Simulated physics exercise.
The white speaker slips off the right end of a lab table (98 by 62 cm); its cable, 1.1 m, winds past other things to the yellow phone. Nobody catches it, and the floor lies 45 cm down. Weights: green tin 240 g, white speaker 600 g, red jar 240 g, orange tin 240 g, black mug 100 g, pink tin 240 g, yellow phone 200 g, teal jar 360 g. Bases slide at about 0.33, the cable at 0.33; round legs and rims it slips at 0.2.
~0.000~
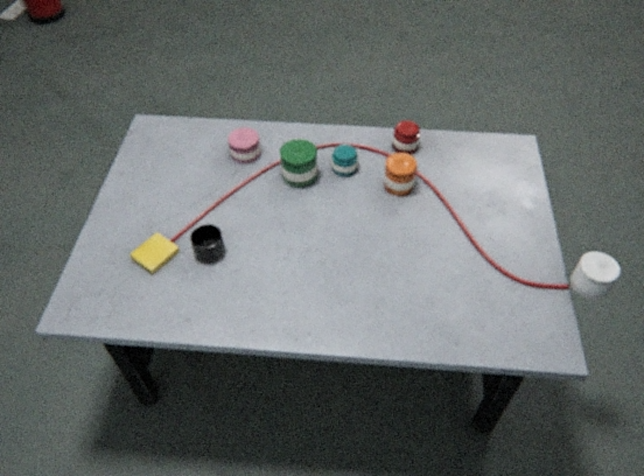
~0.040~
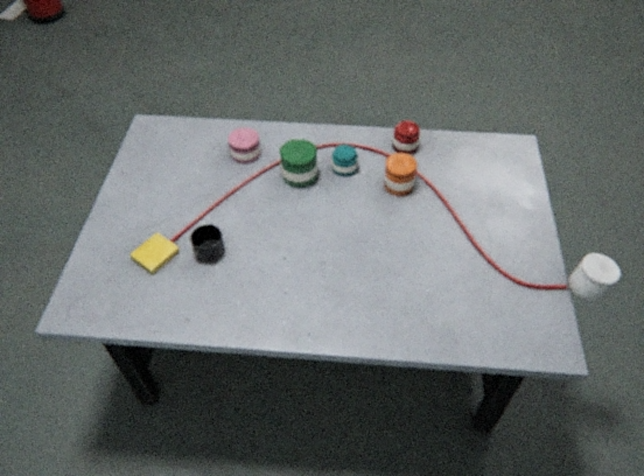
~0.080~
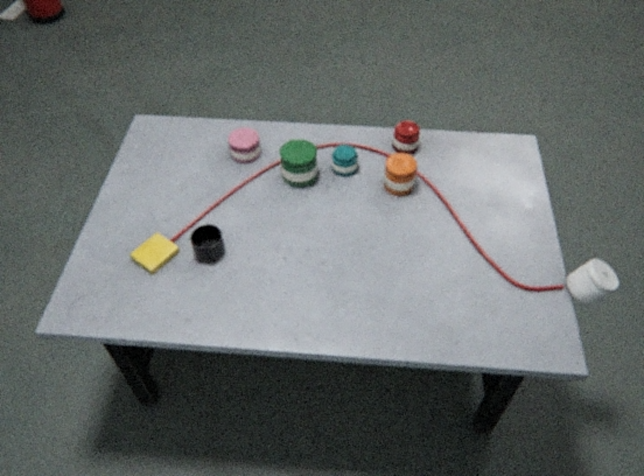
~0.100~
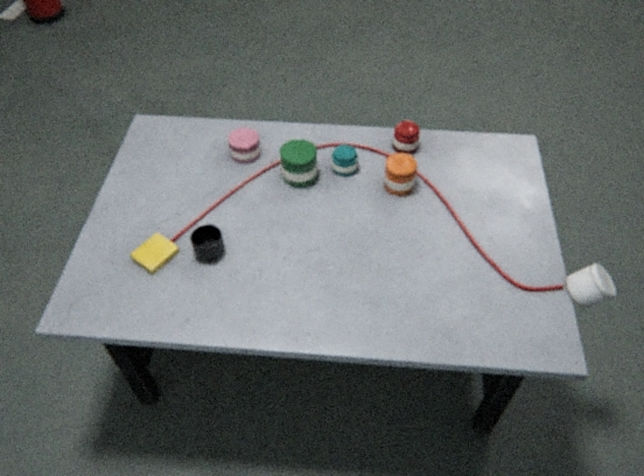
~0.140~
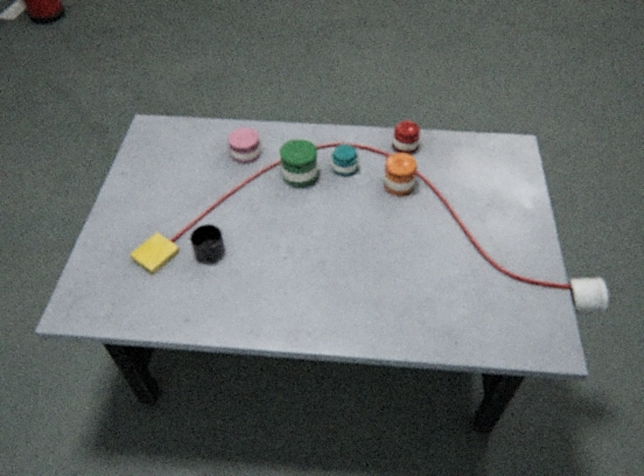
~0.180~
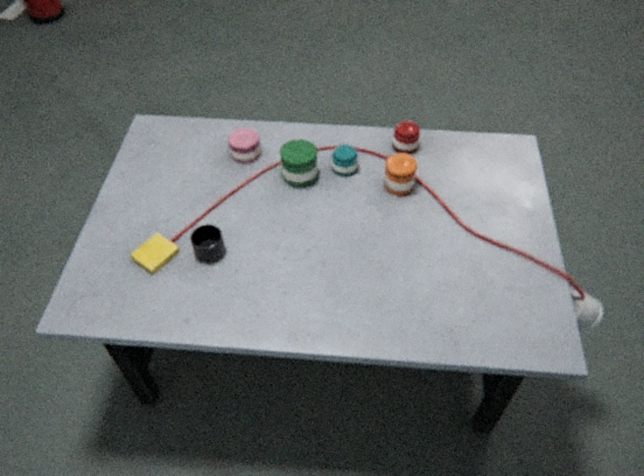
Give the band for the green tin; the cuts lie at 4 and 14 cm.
The green tin slides into the middle band.
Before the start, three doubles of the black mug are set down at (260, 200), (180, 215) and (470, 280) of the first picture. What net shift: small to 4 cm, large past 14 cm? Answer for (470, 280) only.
There: Small.
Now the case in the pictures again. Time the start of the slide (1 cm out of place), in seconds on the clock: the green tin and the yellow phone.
About: Green tin 0.28 s, yellow phone 0.26 s.
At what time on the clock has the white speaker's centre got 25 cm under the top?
That is: 0.30 s.
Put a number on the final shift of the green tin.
About: Green tin 8 cm.
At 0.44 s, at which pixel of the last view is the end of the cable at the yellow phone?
Around (256, 195).
By 0.4 s, the cable's tail end at (256, 195); green tin 8 cm off its start, yellow phone 21 cm off its start, white speaker over the edge.
By 0.7 s, the cable's tail end at (308, 166); green tin 9 cm off its start, yellow phone 36 cm off its start, white speaker over the edge.
By 0.9 s, the cable's tail end at (310, 165); green tin 9 cm off its start at (323, 174), yellow phone 36 cm off its start at (293, 164), white speaker over the edge.
By 1.2 s, the cable's tail end at (310, 165); green tin 9 cm off its start, yellow phone 36 cm off its start, white speaker over the edge.
By 2.4 s, the cable's tail end at (310, 165); green tin 9 cm off its start at (323, 174), yellow phone 36 cm off its start at (293, 164), white speaker over the edge, teal jar 4 cm off its start at (347, 164).
